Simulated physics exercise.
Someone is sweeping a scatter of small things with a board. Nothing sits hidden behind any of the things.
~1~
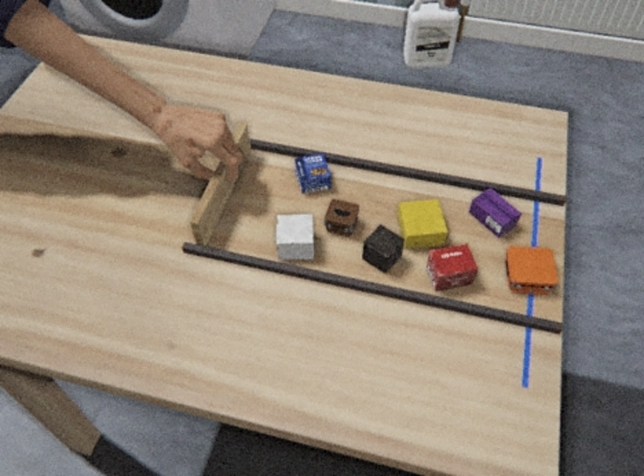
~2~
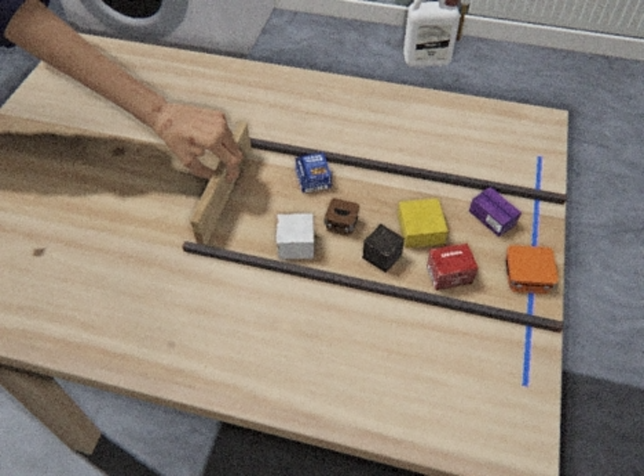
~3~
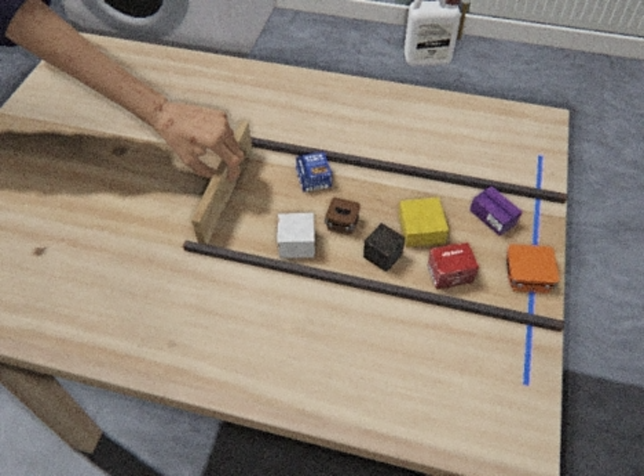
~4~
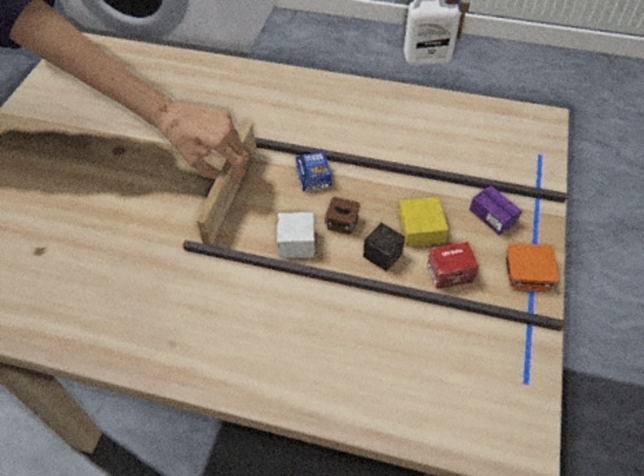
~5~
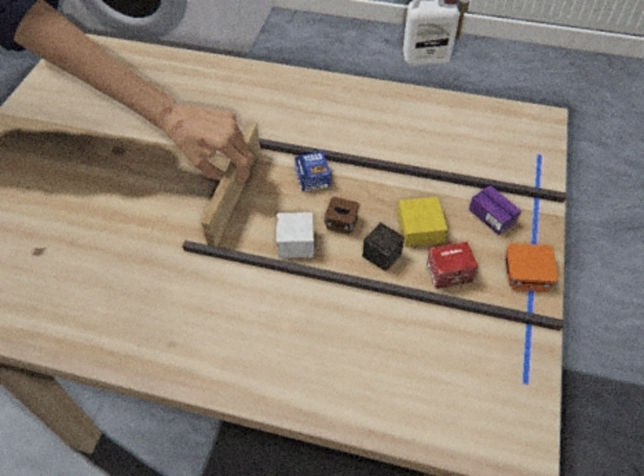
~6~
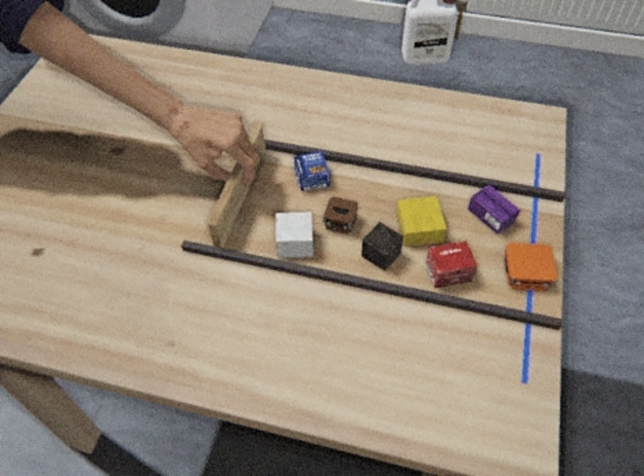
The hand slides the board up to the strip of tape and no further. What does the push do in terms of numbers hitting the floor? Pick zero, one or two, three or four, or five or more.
It sends five or more to the floor.
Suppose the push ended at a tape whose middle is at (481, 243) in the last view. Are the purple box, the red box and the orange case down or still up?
The purple box stays put, the red box topples down, the orange case topples down.
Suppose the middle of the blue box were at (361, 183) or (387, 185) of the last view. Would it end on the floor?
In order, the object stays where it is, then stays where it is.
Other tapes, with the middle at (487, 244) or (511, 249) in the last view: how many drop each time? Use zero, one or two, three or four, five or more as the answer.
Going through them one at a time, I'd put it at one or two and then three to four.
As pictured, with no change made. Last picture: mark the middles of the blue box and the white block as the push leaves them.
First (554, 216), then (553, 290).
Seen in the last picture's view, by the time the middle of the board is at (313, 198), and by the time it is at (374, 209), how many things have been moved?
2 and 6.
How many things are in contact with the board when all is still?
Looks like 3 of them, all told.
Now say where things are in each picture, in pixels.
The first picture shows orange case (530, 271); purple box (494, 213); red box (451, 268); board (223, 183); tape (533, 257).
The second picture shows purple box (495, 212); blue box (313, 173).
The third picture shows red box (452, 266); brown case (343, 217).
The fourth picture shows orange case (530, 268); yellow block (422, 222).
The fifth picture shows purple box (495, 210); white block (296, 235).
The sixth picture shows orange case (529, 267); purple box (494, 209); red box (451, 265); board (239, 184); tape (533, 253).
Soon after, none off yet; orange case at rest near (529, 267); purple box at rest near (494, 209); red box at rest near (451, 265).
After that, none off yet; orange case at rest near (529, 267); purple box at rest near (494, 209); red box displaced about its own width near (483, 275).
And then, one off so far; orange case upside down near (568, 306); purple box displaced about its own width near (538, 206); red box displaced well along near (565, 300).
In the end, the number that fall off is five or more; gone, black block, yellow block, red box, purple box and orange case.
